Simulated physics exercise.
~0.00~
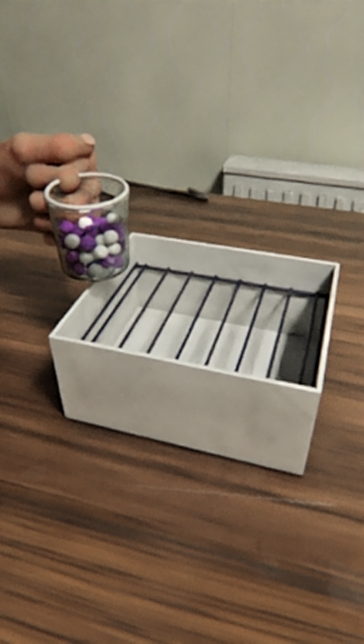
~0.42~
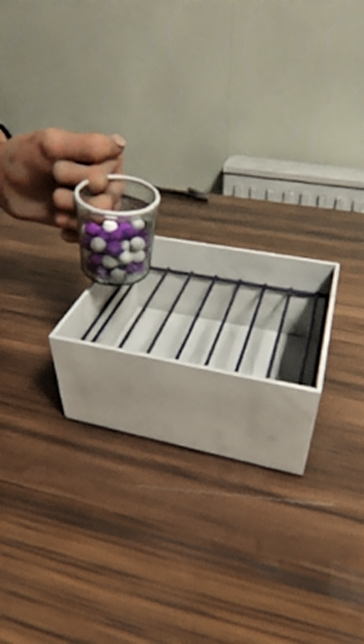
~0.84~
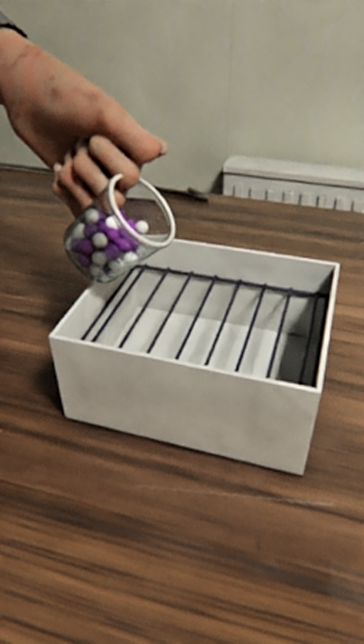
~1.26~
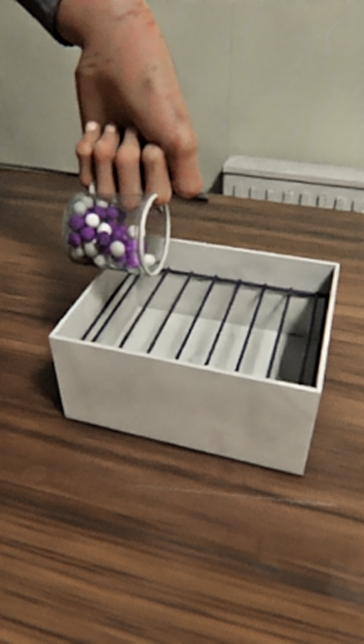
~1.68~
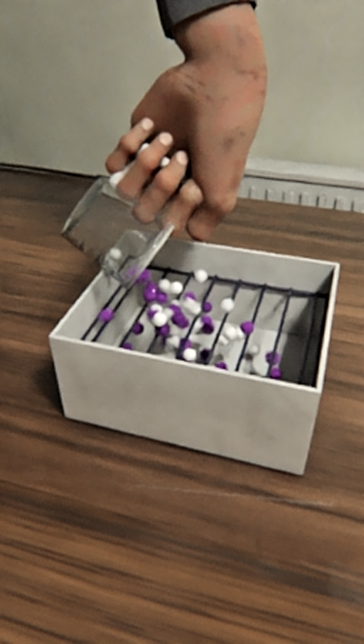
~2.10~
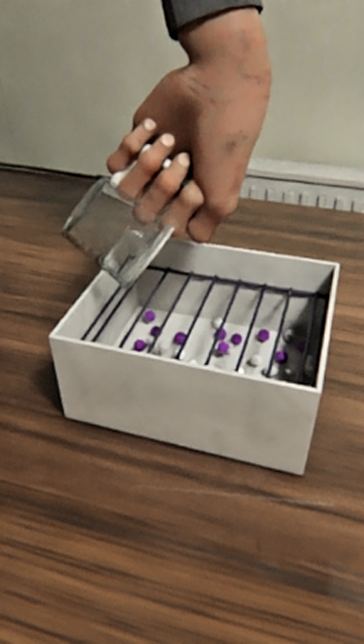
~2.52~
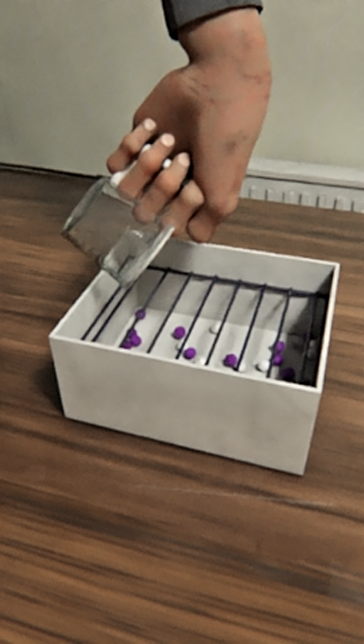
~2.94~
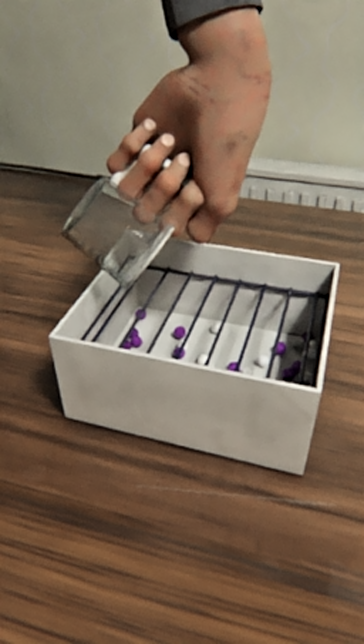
The video shows a hand moving a clear cup of purple and white balls over a white box strung with dark wires, then tipping it until the balls pour out, scatter across the wires and drop through, leaving the cup empty and both colours resting beneath the wires.
